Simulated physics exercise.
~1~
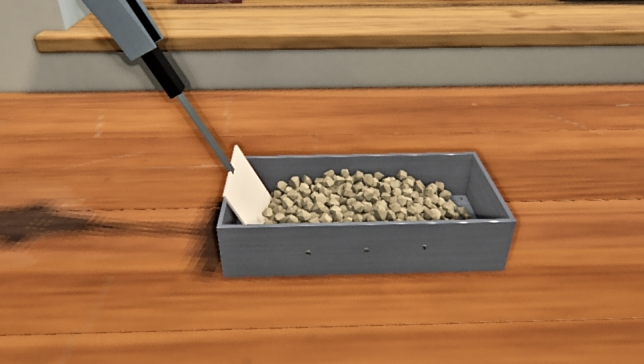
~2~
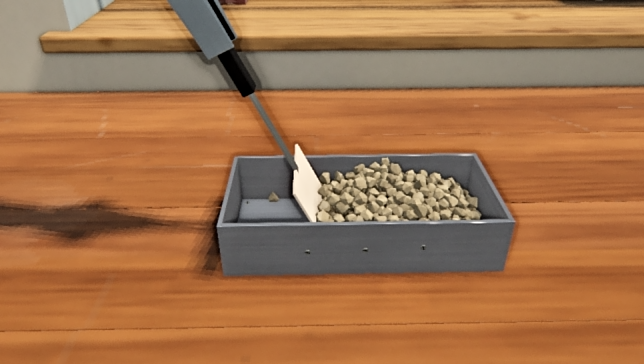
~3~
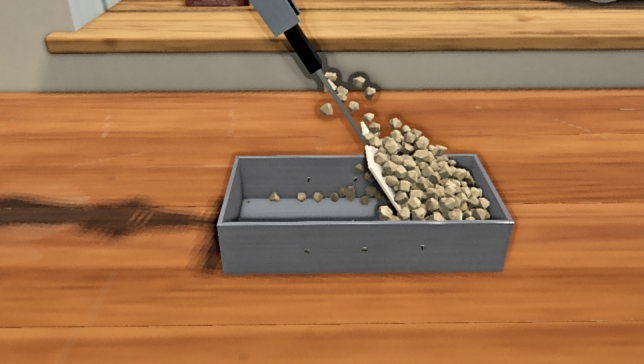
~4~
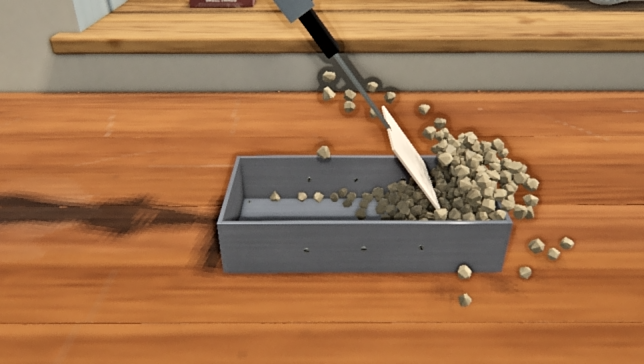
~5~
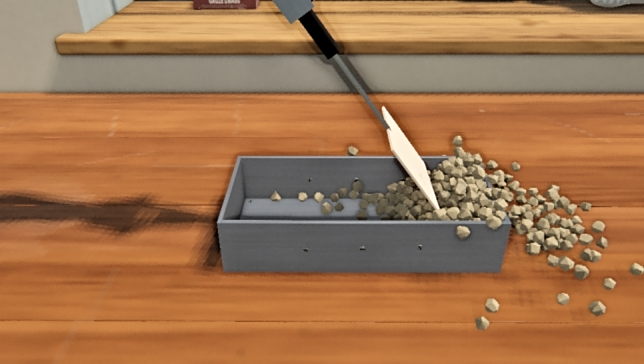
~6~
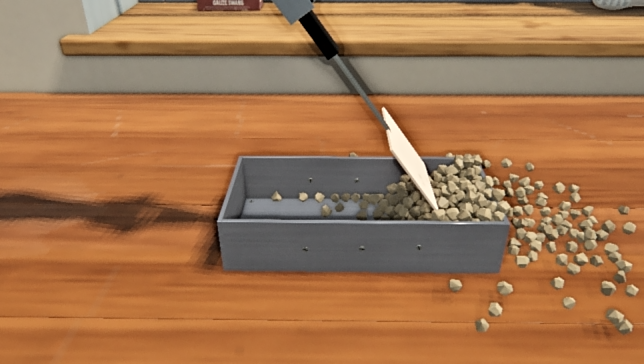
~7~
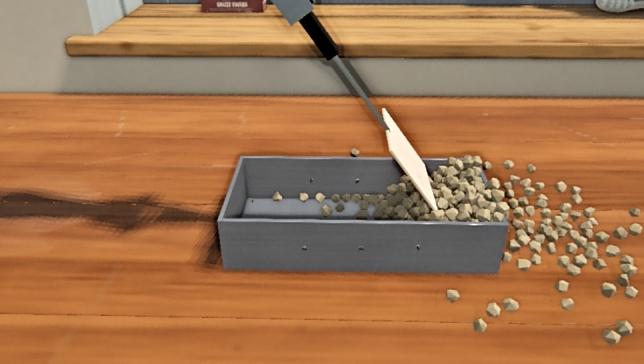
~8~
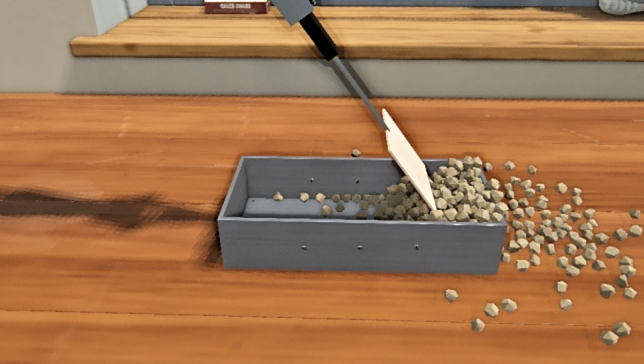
At the start, a robot arm holds a pale, flat blade at the left end of a gray trough filled with small tan pebbles on a wooden table. The blade sweeps right, pushing the pebbles into a mound and leaving the left side nearly bare. As it continues, the heap piles up toward the right end, and some pebbles fly up around the blade. The blade then rises slightly, tilts and stops, while pebbles spill over the right end and scatter across the table. Finally, the blade rests still against the remaining heap, with most pebbles still inside the trough.
